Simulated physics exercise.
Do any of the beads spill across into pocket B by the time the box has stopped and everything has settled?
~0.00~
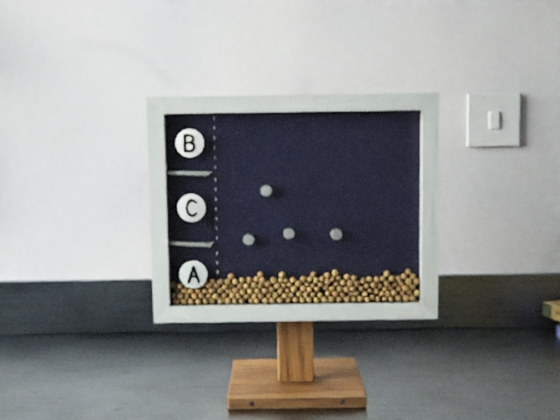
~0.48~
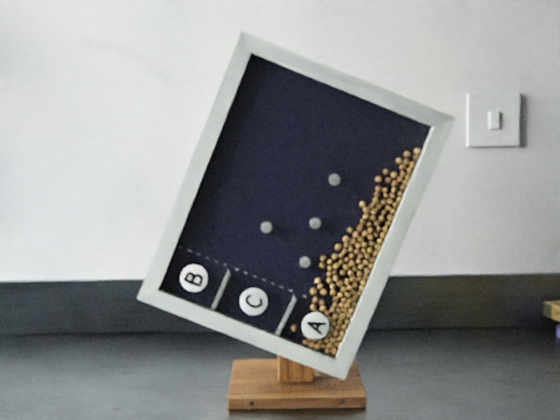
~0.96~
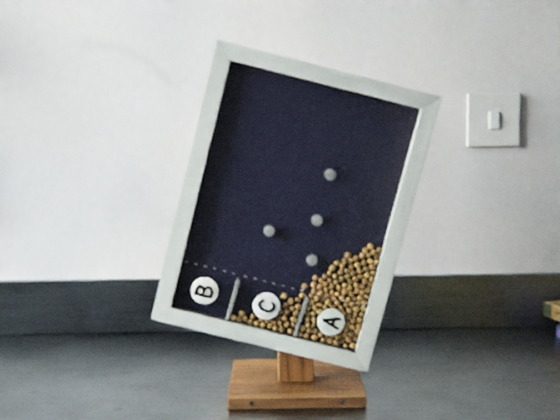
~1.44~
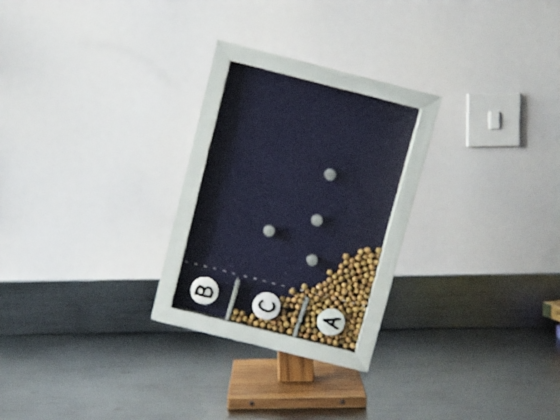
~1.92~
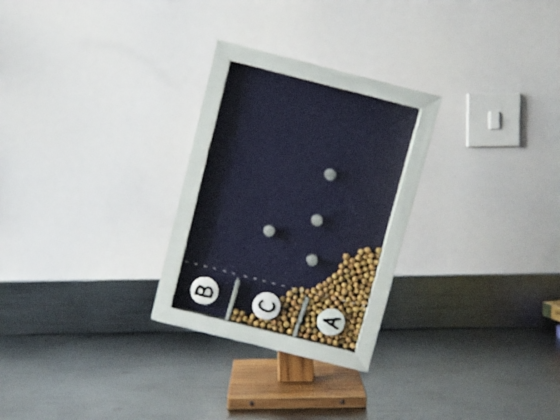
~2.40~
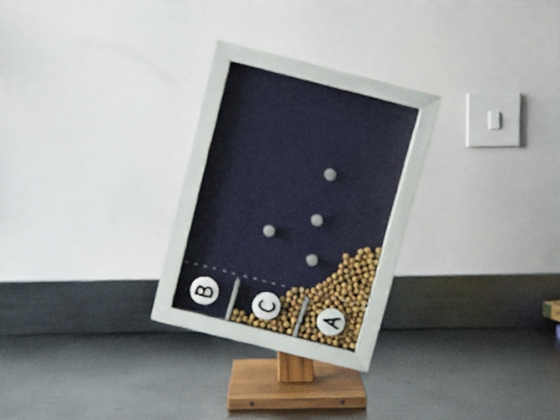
No, pocket B stays empty. The beads settle in pockets A and C, with the rest heaped above A along the right side.
A flat, pale-framed box with a dark blue back turns anticlockwise on a wooden stand, seen from the front on a grey surface before a white wall with a light switch. At first it lies level, with small wooden beads along its bottom, four grey pegs inside and pockets B, C and A down its left side. As it tips, the pockets swing to the bottom and the beads lean in a steep bank on the right. The box stops, still tilted, and the beads slump leftward. They settle heaped over A, with some in C and B empty.
